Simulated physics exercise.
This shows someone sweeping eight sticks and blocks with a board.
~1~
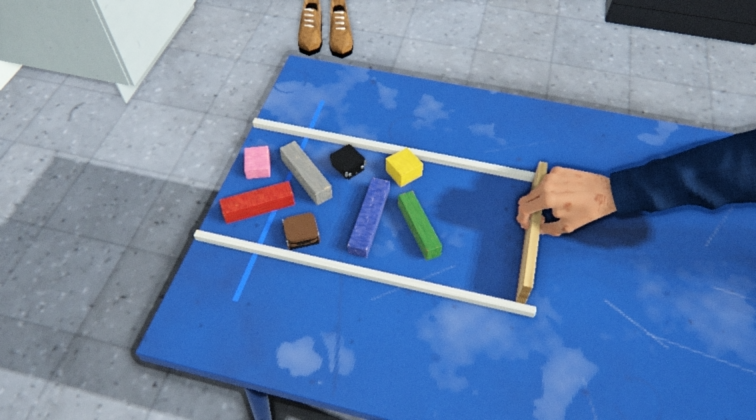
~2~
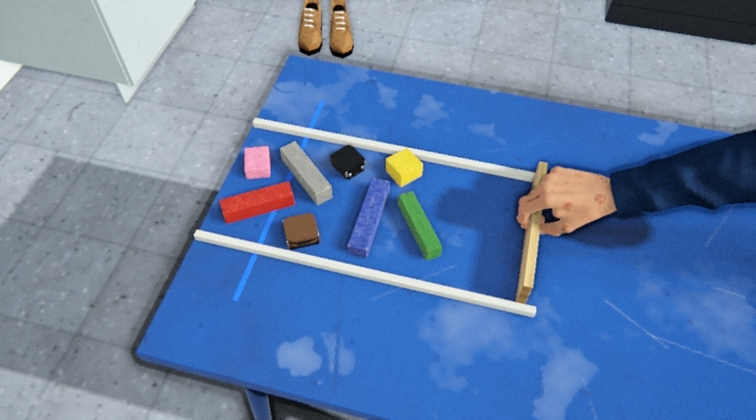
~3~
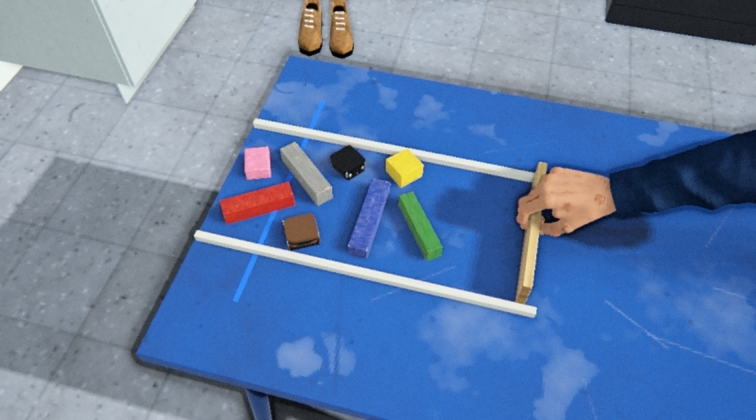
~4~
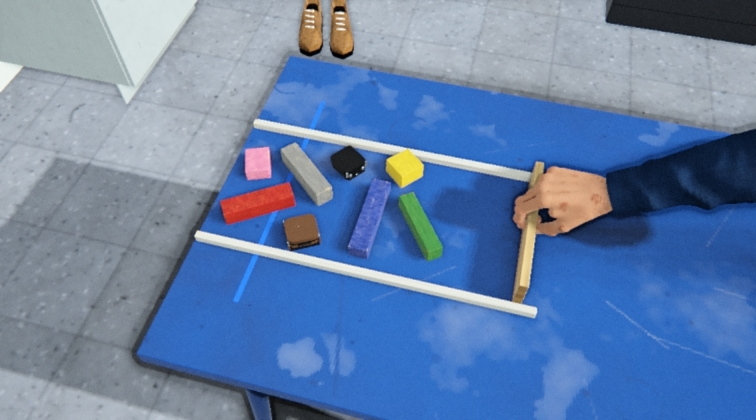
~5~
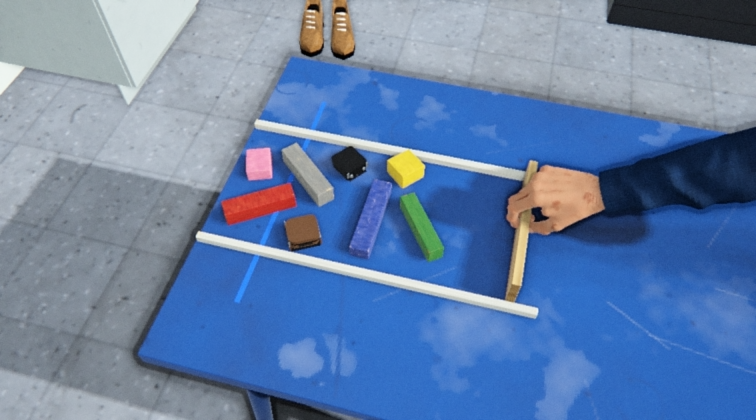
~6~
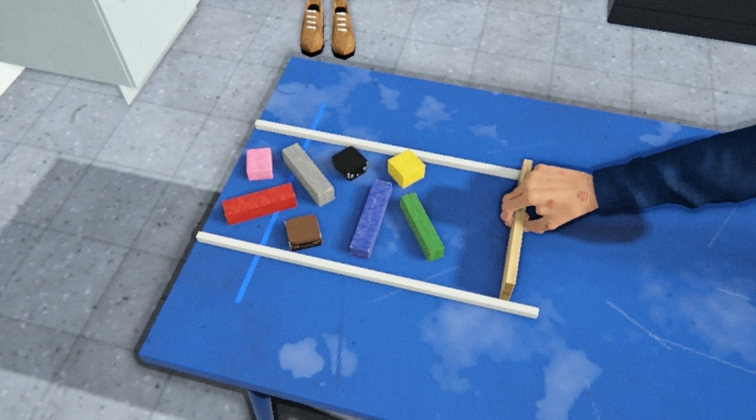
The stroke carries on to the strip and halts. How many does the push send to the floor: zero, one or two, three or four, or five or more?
Here the number that fall off is one or two.
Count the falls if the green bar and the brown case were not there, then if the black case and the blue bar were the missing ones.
1 in the first case, 0 in the second.
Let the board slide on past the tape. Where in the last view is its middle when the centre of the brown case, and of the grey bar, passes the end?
At (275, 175) for the brown case; at (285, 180) for the grey bar.
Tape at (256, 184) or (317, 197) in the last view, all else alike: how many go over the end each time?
Down on the floor: 5 and 0.
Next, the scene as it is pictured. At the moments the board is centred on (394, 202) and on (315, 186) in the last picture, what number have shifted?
The counts are 3 and 8.
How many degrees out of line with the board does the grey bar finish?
About 30°.
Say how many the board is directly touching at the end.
In contact: 2.
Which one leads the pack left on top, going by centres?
That is the grey bar.
Soon after, none off yet; pink block at rest near (260, 164); red bar at rest near (260, 204); grey bar at rest near (308, 174).
Then, none off yet; pink block at rest near (260, 164); red bar at rest near (260, 204); grey bar moved a little near (297, 170).
At rest, the number that fall off is one or two; fallen, red bar and pink block.
